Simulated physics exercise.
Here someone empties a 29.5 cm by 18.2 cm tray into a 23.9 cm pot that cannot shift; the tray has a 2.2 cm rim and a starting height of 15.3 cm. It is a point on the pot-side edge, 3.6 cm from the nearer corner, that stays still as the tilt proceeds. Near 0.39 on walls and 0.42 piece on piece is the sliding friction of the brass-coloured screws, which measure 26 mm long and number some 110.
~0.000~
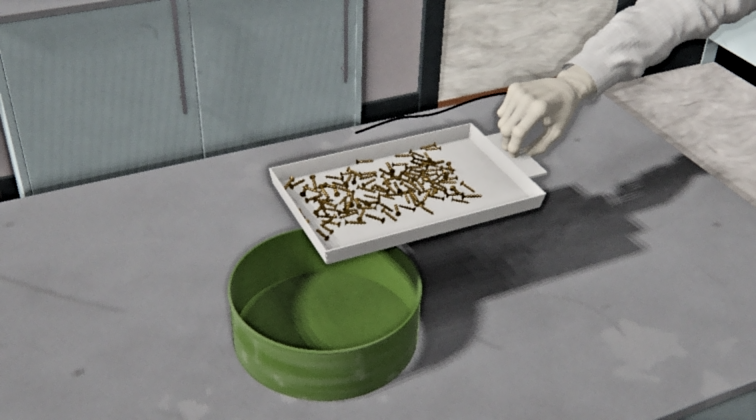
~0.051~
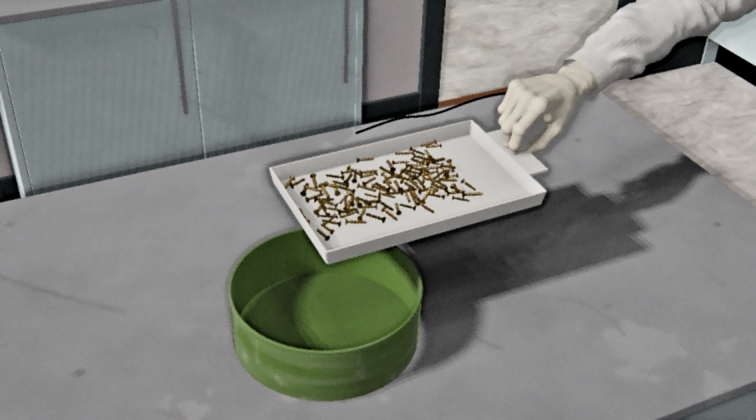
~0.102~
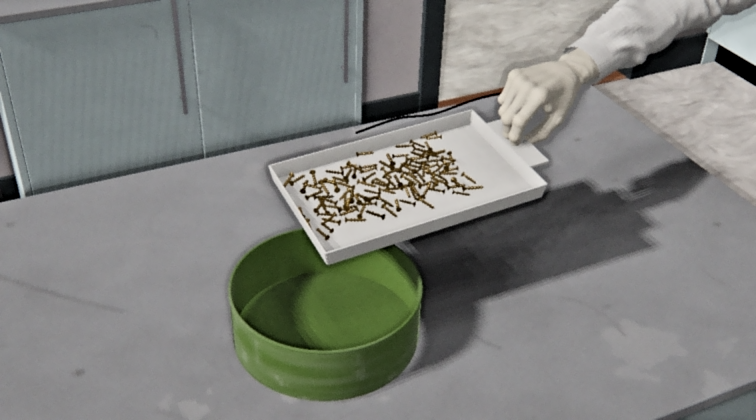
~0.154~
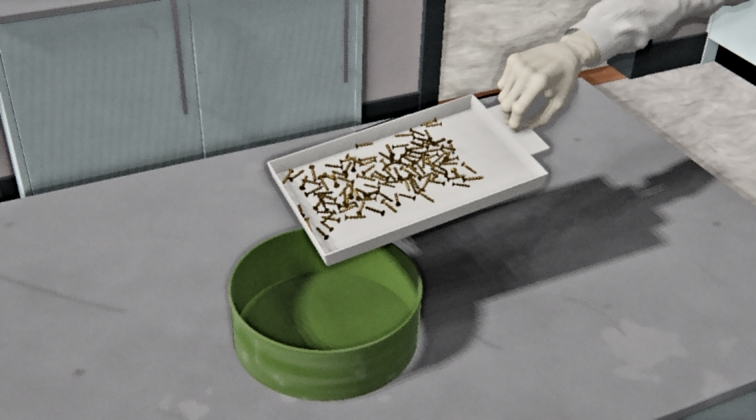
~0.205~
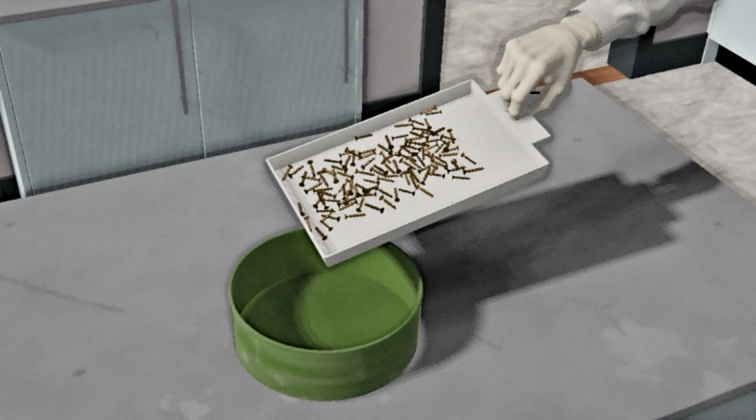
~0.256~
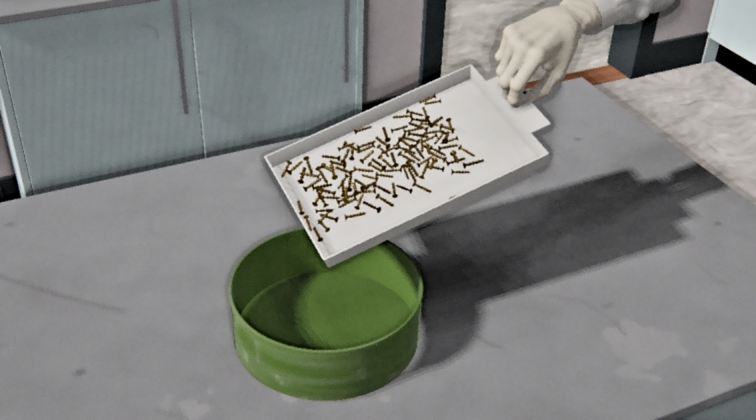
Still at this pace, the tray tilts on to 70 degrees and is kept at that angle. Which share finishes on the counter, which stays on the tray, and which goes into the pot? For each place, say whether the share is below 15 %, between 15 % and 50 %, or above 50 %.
Counter: Below 15 %; tray: Between 15 % and 50 %; pot: Above 50 %.
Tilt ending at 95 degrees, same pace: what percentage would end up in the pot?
Pot share: About 100 per cent.
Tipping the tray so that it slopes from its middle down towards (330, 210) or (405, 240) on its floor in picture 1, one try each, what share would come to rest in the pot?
Near 30 and 45 per cent, in that order.
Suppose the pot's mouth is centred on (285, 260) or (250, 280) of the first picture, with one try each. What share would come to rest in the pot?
Roughly 25 and 35 percent.
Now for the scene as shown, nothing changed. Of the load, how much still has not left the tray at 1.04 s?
Close to 45 in a hundred parts of the load.
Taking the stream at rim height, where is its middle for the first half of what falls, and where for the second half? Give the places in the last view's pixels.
Earlier half close to (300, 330), later half at (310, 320) in pixels.
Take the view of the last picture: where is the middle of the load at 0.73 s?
Around (321, 236).
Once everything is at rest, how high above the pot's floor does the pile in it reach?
Some 2.0 cm above the floor.
After 0.54 s, tilt 44 degrees; the tray holds 100 %, the pot 0 %.
After 0.73 s, tilt 61 degrees; the tray holds 95 %, the pot 0 %.
After 1.04 s, tilt 70 degrees; the tray holds 45 %, the pot 50 %.
In the end, at 2.0 s, counter 0 %, tray 30 %, pot 70 %.
